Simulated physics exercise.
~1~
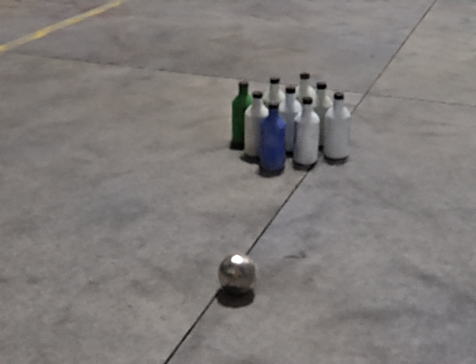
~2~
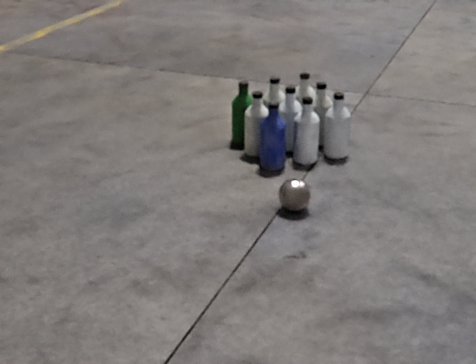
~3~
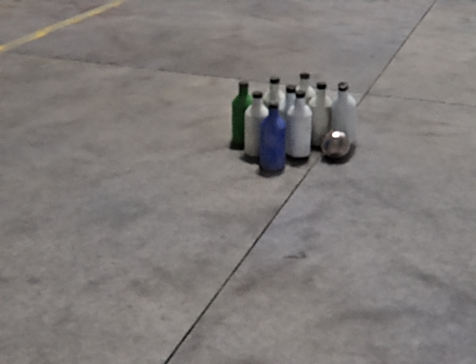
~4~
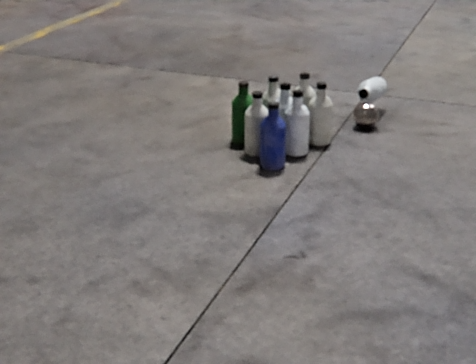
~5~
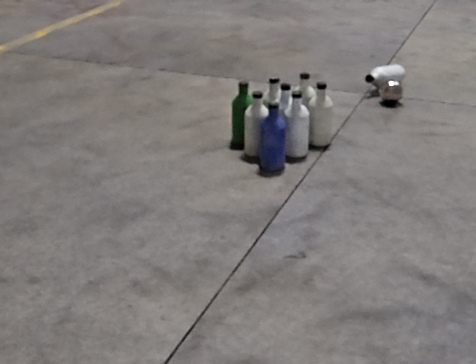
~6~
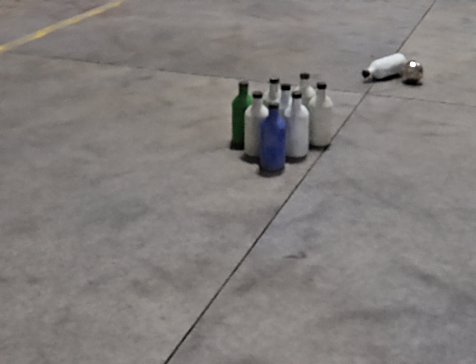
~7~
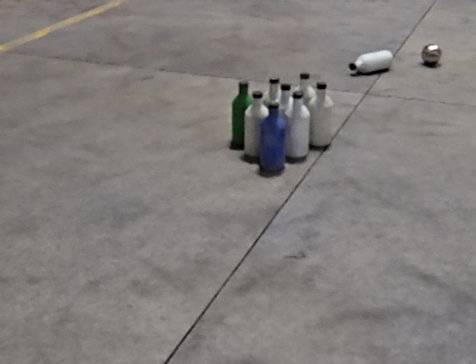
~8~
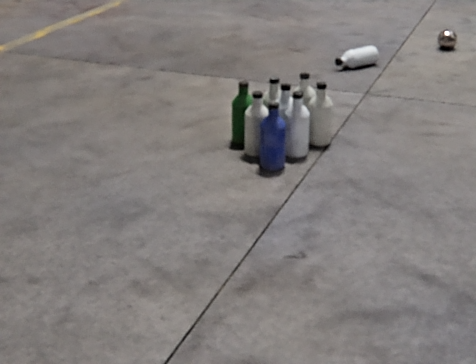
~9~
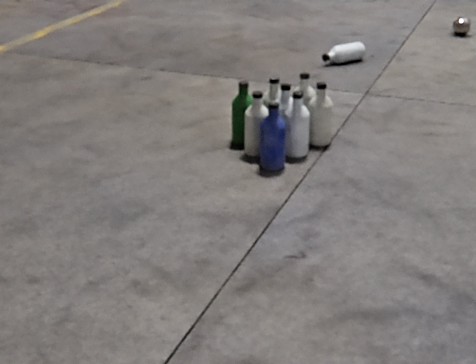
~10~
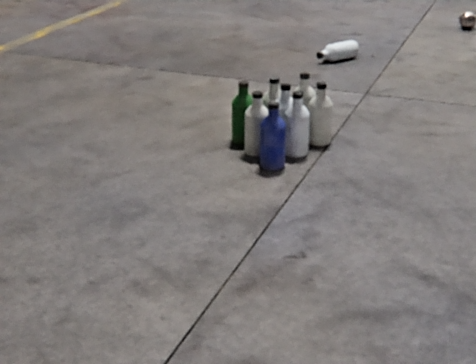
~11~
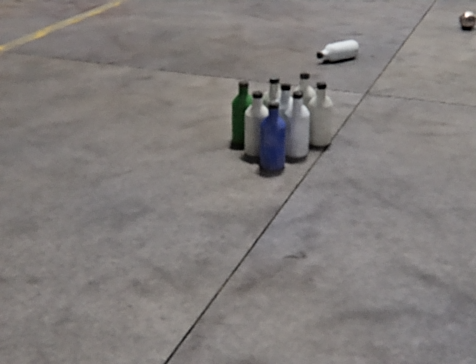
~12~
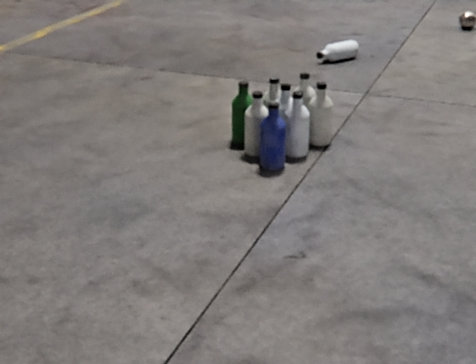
Capped white, green and blue bottles standing on a concrete floor as a steel ball rolls in, toppling one white bottle on the right.
